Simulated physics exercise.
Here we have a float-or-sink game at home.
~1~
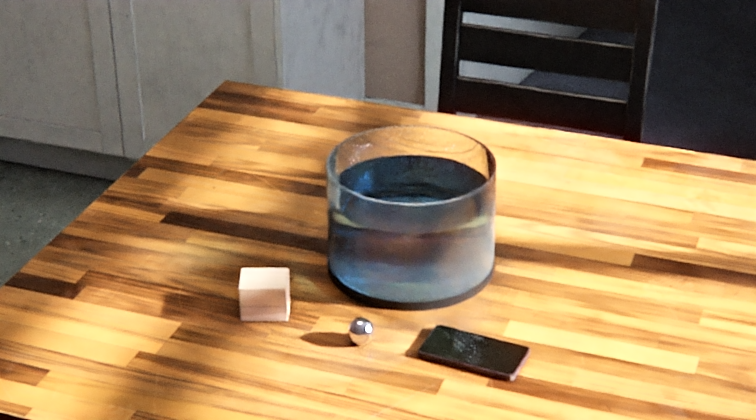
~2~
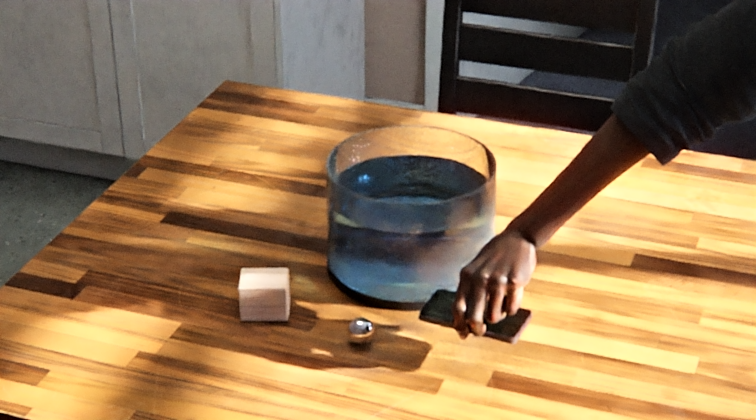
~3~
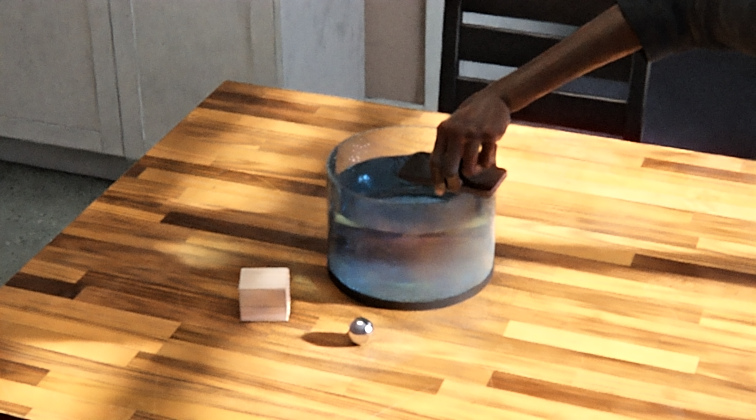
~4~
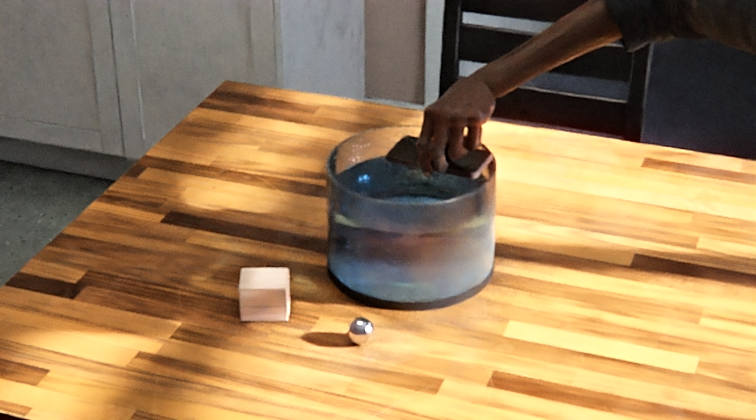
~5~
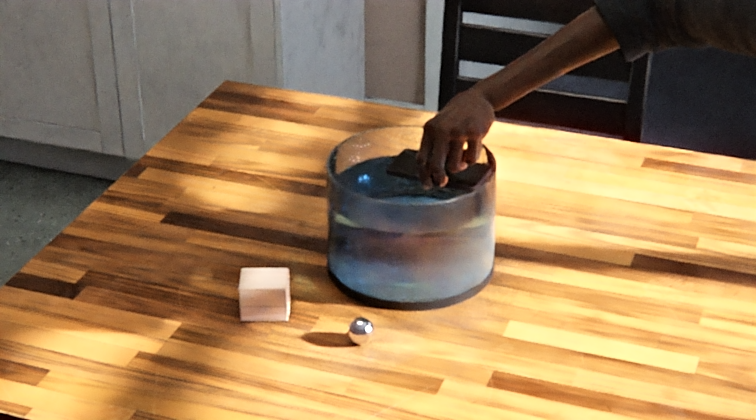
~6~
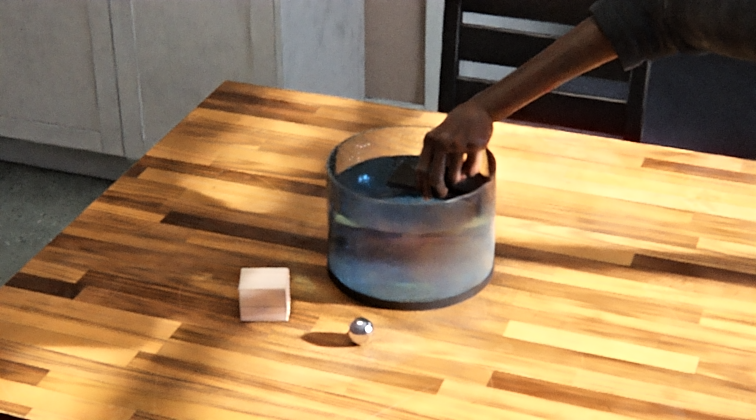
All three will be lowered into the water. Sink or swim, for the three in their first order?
From the left: It floats, it sinks, it sinks.
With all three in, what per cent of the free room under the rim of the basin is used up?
I make it 12 per cent.
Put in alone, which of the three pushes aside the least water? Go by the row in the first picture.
The middle one.
Shortly, the phone ends at the bottom.
Then, the steel ball ends at the bottom.
At the finish, the wooden block bobs at the top; afloat, wooden block.
